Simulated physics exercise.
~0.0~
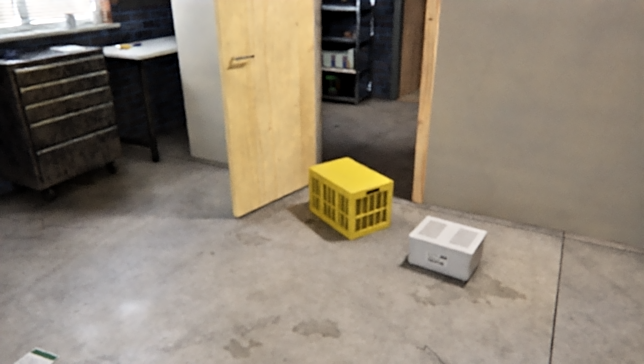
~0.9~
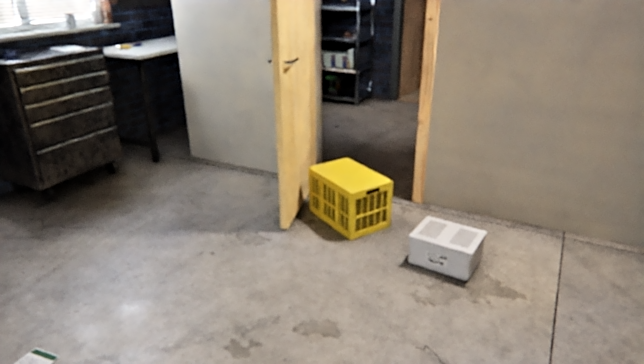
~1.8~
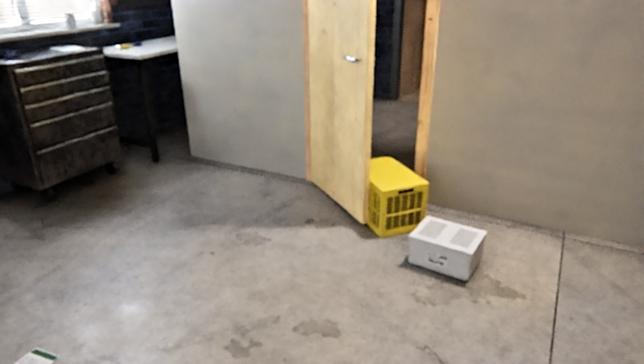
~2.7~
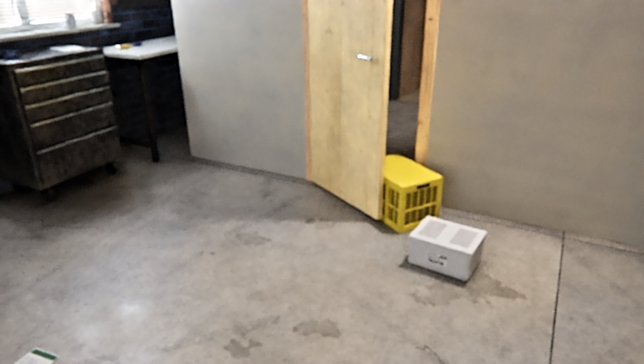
In a workshop, a wooden door swings partway shut, sliding a yellow crate right.
